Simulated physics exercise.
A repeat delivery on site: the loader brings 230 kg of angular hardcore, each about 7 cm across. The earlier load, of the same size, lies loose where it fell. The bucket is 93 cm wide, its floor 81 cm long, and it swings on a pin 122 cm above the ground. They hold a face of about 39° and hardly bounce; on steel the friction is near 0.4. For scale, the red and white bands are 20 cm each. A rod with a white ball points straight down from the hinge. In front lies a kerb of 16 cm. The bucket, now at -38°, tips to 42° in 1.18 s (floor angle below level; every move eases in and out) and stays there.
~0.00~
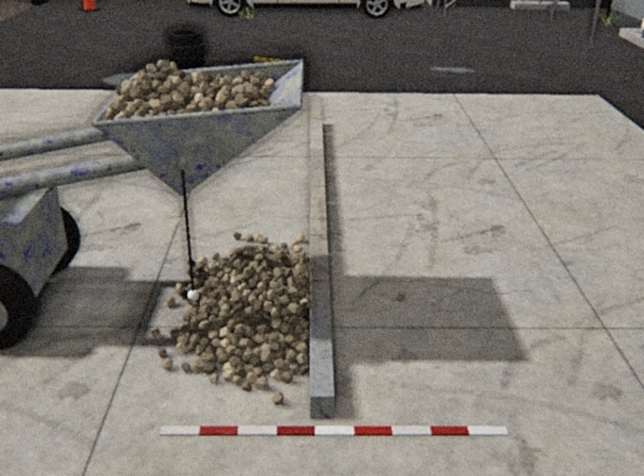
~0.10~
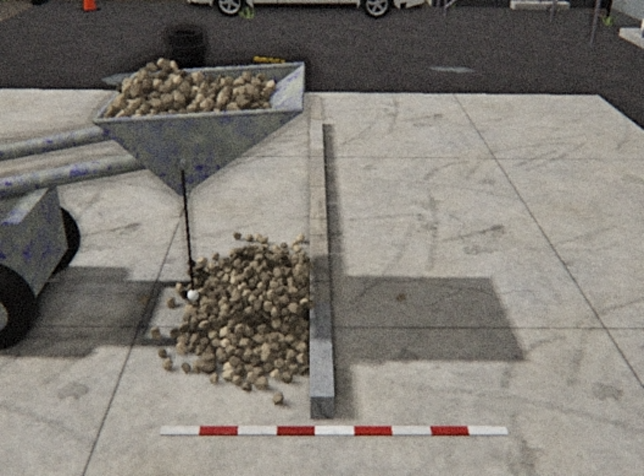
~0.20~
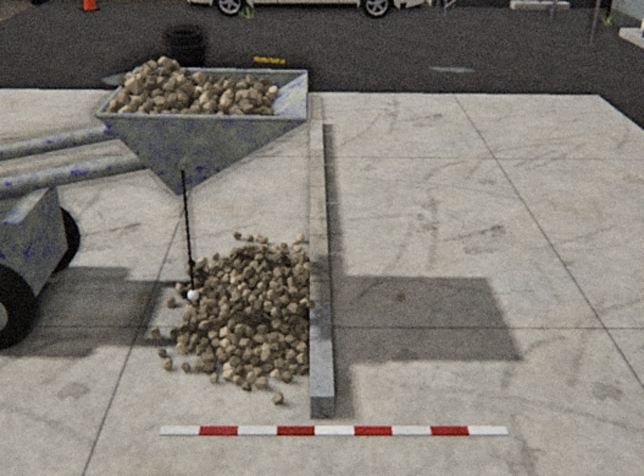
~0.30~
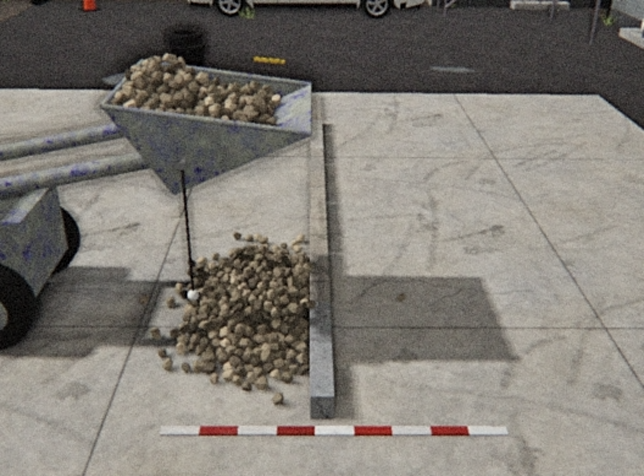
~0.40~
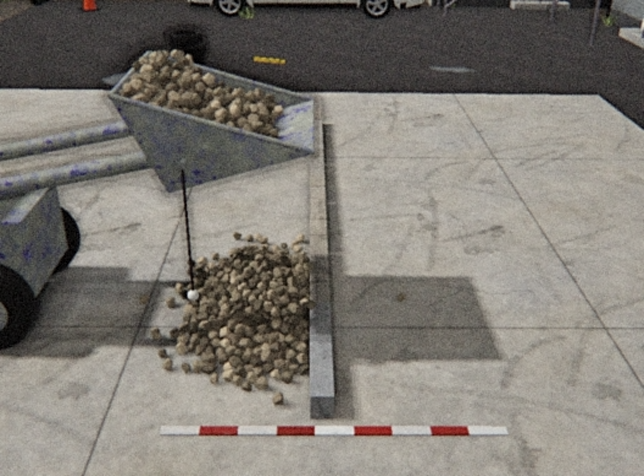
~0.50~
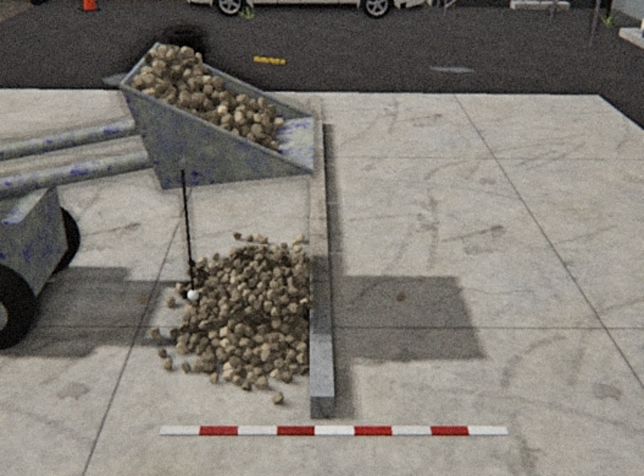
On a concrete yard beside dark asphalt, a loader's metal bucket heaped with stones hangs over a loose pile lying against the left side of a kerb. The bucket tilts slowly at first, then further, its right lip lowering and its left side rising, while the stones inside shift slightly.
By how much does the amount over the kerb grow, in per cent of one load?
Roughly 67 per cent of a load more.
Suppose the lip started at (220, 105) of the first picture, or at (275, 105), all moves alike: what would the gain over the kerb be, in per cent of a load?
First some 10, then 40 per cent.
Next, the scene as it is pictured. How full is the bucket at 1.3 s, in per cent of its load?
About 60 per cent.
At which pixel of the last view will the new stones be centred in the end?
Their middle is at about (353, 297).
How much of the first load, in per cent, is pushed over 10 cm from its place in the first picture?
Roughly 0 per cent of them.
After 0.9 s the floor is at 29°; in per cent of one load, 100 in the bucket, 101 on this side of the kerb; the foremost stones are at (319, 305).
After 1.3 s the floor is at 42°; in per cent of one load, 59 in the bucket, 140 on this side of the kerb, 2 over the kerb; the foremost stones are at (352, 281).
After 1.6 s the floor is at 42°; in per cent of one load, 9 in the bucket, 154 on this side of the kerb, 37 over the kerb; the foremost stones are at (420, 294).
After 4.0 s the floor is at 42°; in per cent of one load, 0 in the bucket, 133 on this side of the kerb, 68 over the kerb; the foremost stones are at (522, 320). Net gain over the kerb, 67.
